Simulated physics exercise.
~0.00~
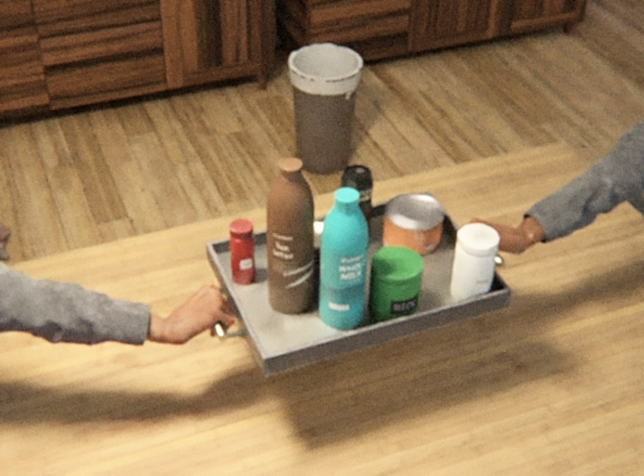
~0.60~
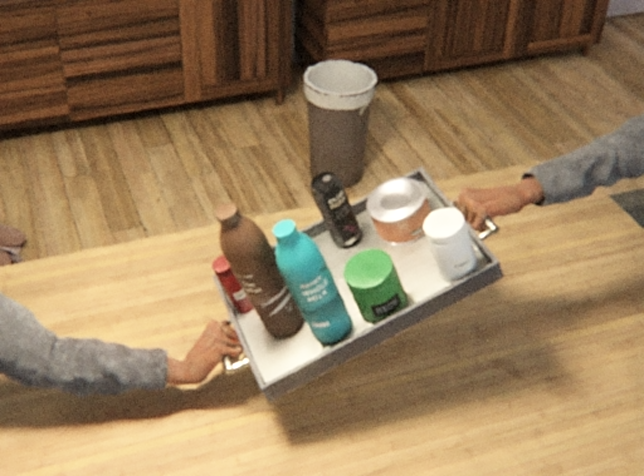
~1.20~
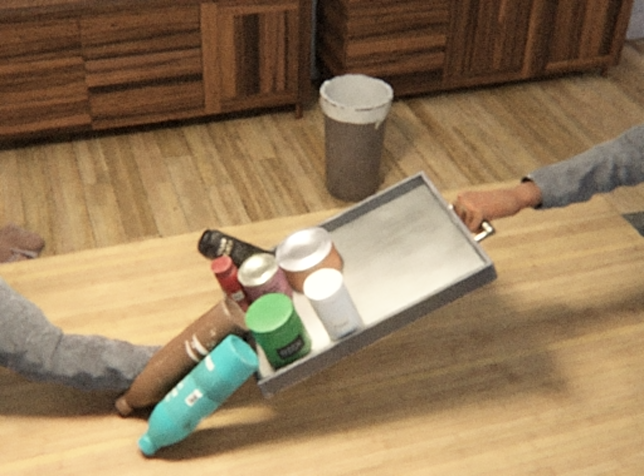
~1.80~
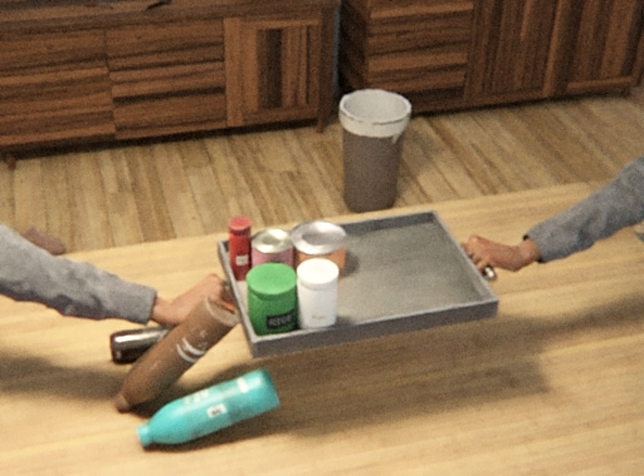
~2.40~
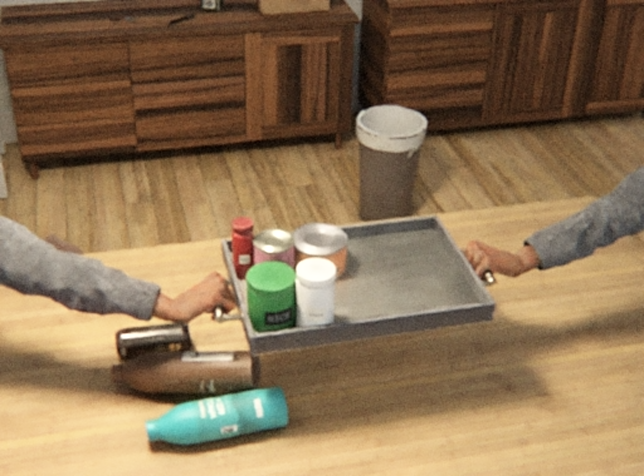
Above a wooden table, two hands tipping a tray left, brown and turquoise bottles and black can falling off, then levelling it.
